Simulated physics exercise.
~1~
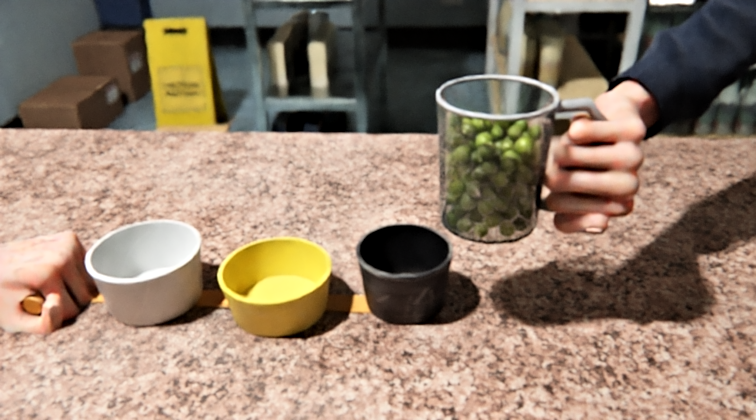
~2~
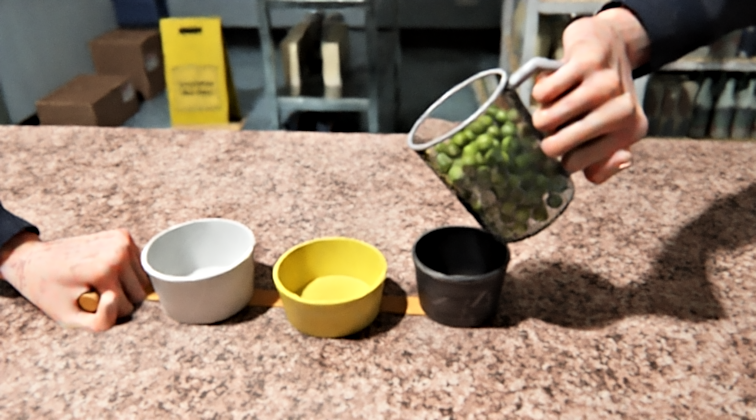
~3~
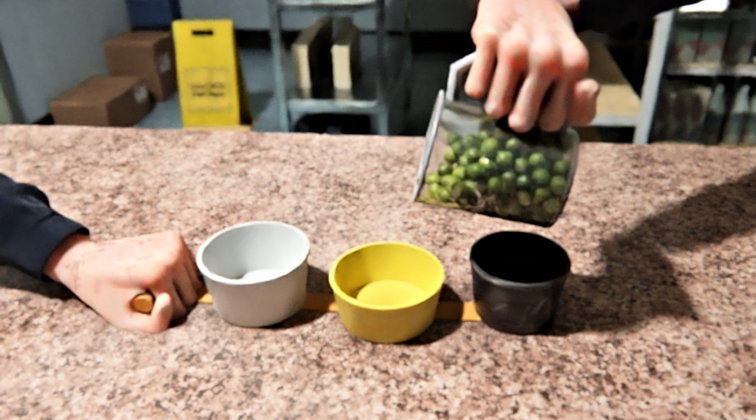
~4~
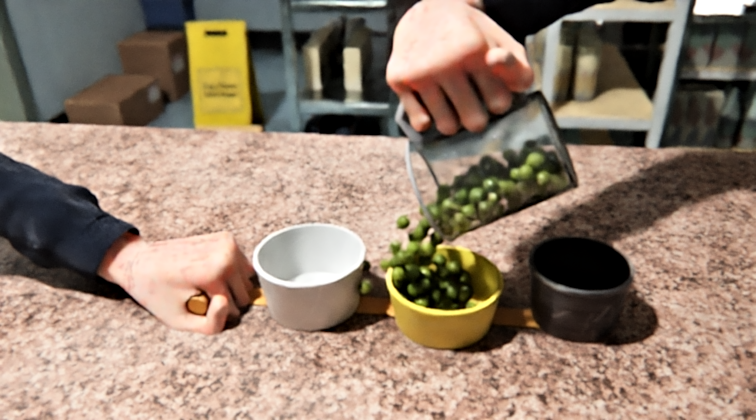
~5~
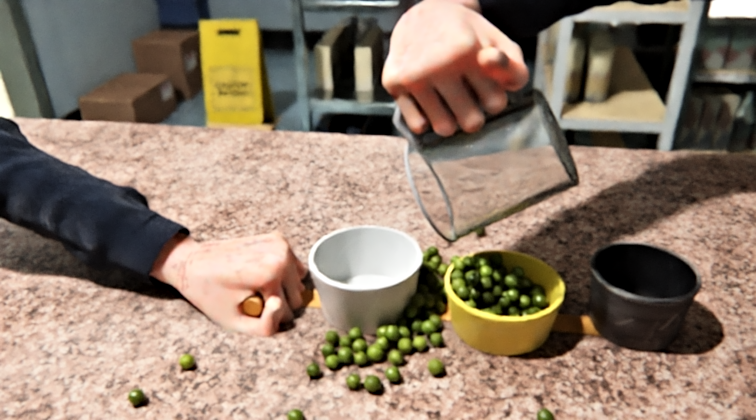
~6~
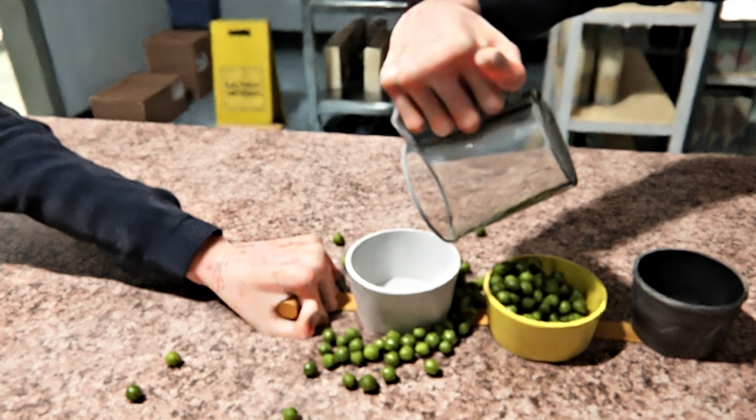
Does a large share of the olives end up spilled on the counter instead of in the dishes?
Yes, about half of the olives end up on the counter. The rest are in the yellow dish, while the white and black dishes stay empty.
On a speckled pinkish stone counter in a storage room, seen from slightly above as the view drifts a little sideways, a white, a yellow and a black dish stand left to right on a strip. A hand at the left slides the row to the right while another hand tips a clear cup of small green olives above it. The black dish passes before anything falls. The olives then pour toward the yellow dish, filling it while many others spill onto the counter. The emptied cup stays tipped, with olives scattered around the empty white dish and the black dish empty too.
